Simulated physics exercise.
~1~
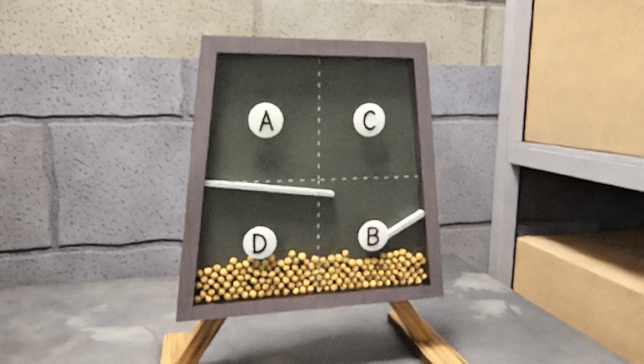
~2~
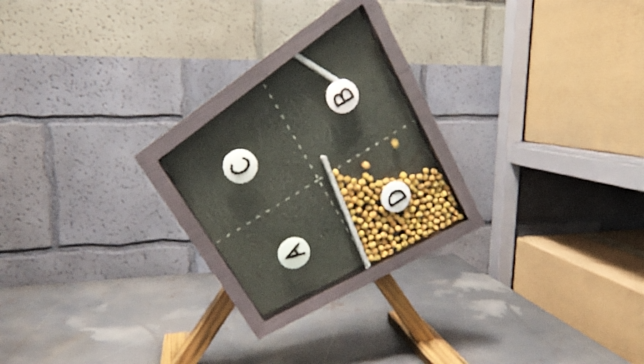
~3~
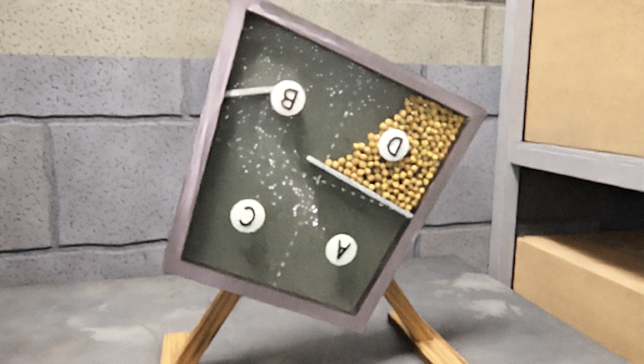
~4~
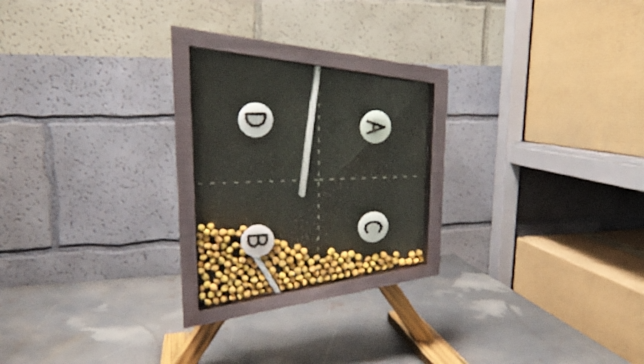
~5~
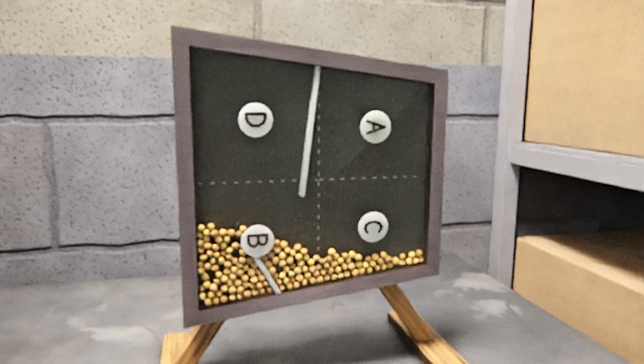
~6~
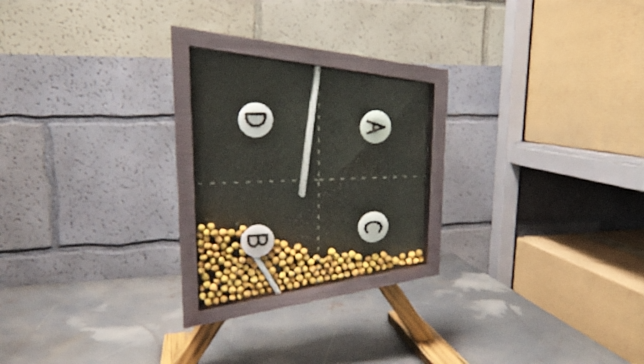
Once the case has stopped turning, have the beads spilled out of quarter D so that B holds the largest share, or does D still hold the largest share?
The beads have spilled out of D, and quarter B holds the largest share, with a smaller part lying in C.
